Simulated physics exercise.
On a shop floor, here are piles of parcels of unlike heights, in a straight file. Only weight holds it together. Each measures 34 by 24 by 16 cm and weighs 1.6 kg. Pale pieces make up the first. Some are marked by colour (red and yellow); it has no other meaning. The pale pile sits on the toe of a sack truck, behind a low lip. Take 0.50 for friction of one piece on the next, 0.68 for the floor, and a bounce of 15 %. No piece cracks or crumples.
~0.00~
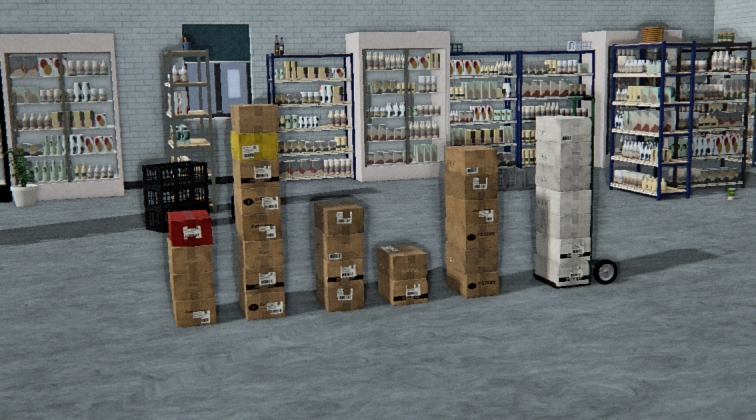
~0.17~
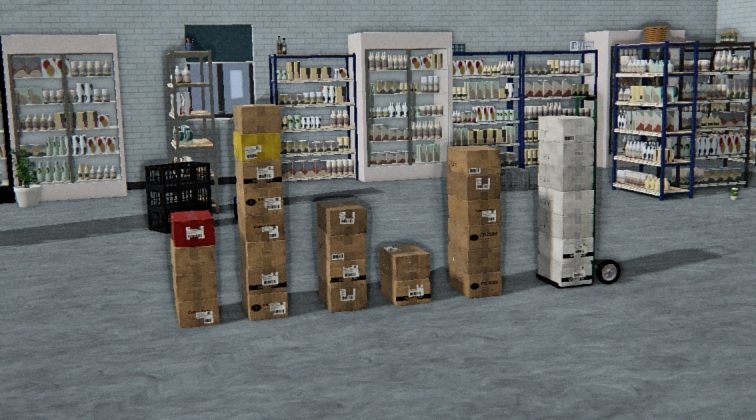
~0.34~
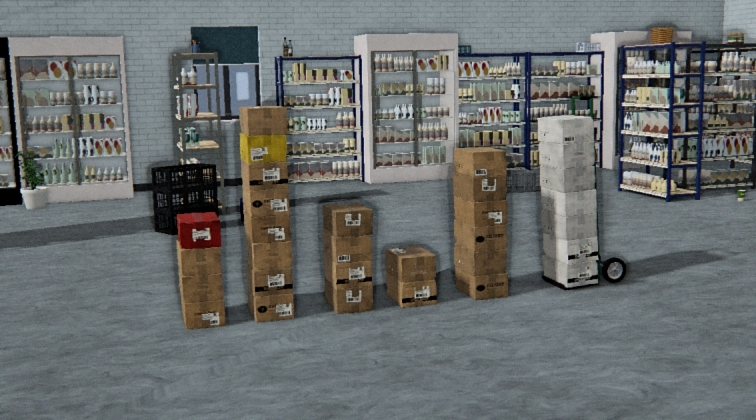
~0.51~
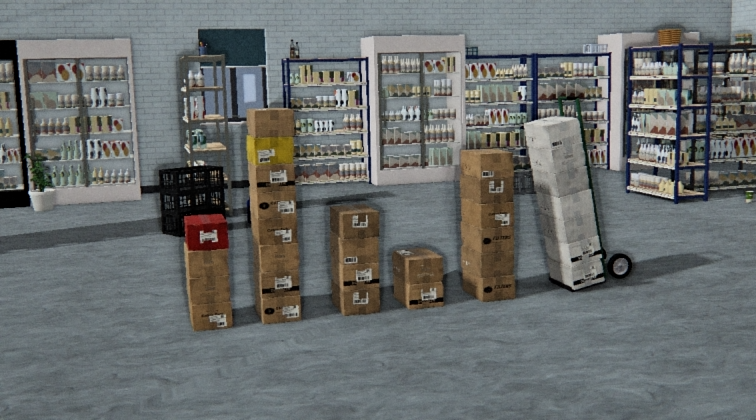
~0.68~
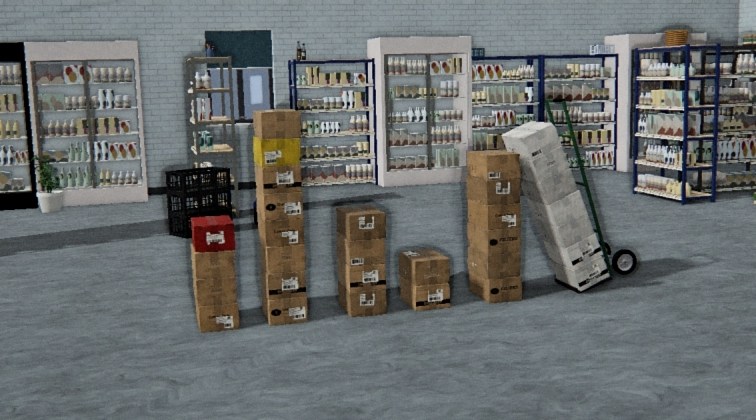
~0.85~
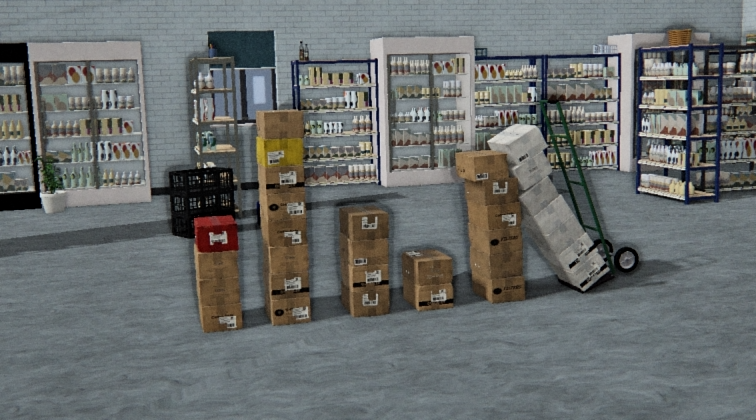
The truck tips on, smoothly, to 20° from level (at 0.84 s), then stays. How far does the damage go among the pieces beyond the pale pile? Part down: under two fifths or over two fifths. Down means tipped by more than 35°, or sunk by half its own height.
Ending down: Under two fifths.
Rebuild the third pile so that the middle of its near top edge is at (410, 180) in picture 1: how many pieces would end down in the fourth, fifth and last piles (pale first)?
In that case fourth 4, fifth 8, last 4.
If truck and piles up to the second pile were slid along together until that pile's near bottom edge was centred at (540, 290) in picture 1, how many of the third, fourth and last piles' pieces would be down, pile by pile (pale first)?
Then third 0, fourth 0, last 0.
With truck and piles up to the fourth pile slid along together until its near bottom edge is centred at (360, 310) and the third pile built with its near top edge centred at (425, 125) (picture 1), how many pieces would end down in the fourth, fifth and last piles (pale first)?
In that case fourth 4, fifth 8, last 4.
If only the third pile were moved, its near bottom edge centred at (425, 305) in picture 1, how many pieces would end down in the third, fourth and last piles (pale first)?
In that case third 0, fourth 1, last 0.
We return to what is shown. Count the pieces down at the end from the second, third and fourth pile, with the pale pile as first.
Pieces: Second 5, third 0, fourth 0.
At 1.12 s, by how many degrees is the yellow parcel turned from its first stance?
About 0°.
After 1.12 s, 7 of the pale pile down; none of the 24 other parcels down, 6 disturbed.
After 1.44 s, 7 of the pale pile down; 6 of the 24 other parcels down.
In the end (2.6 s), 7 of the pale pile down; 5 of the 24 other parcels down; yellow parcel unmoved; red parcel unmoved. That is 21 per cent. From the last view, middles, yellow parcel near (279, 151), red parcel near (216, 234).
